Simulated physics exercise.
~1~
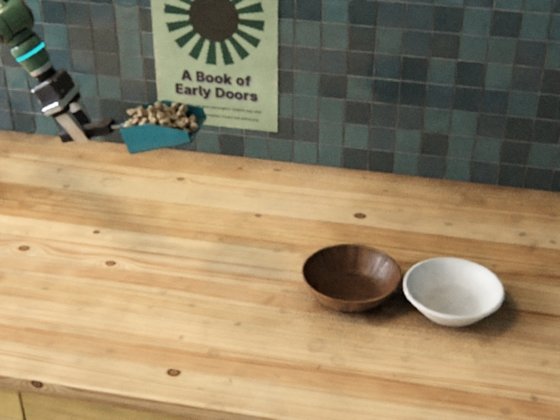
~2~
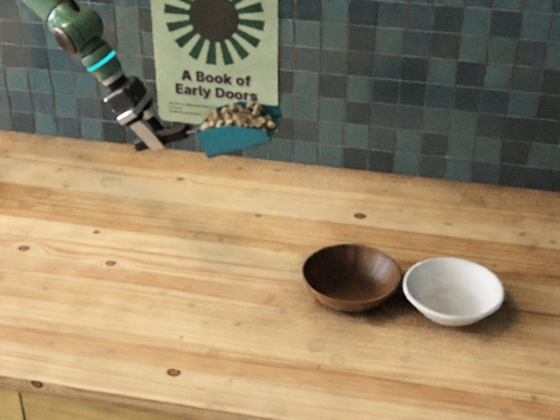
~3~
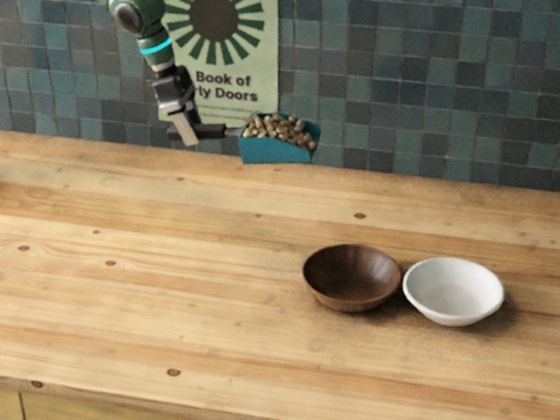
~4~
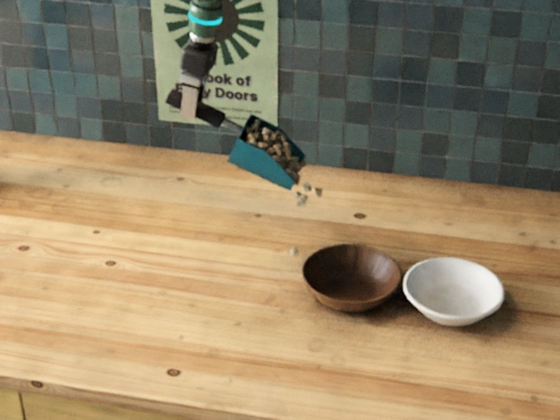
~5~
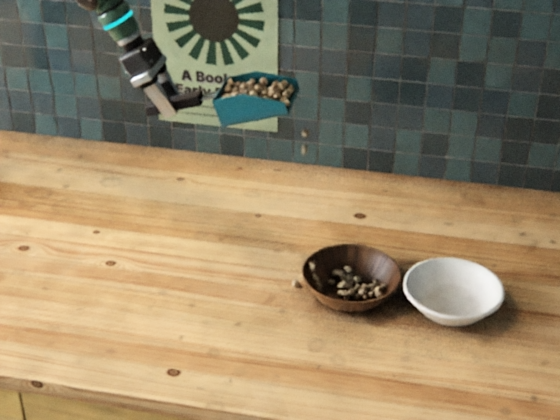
On a wooden counter, a robot arm tips some pebbles from a blue scoop into the brown bowl.
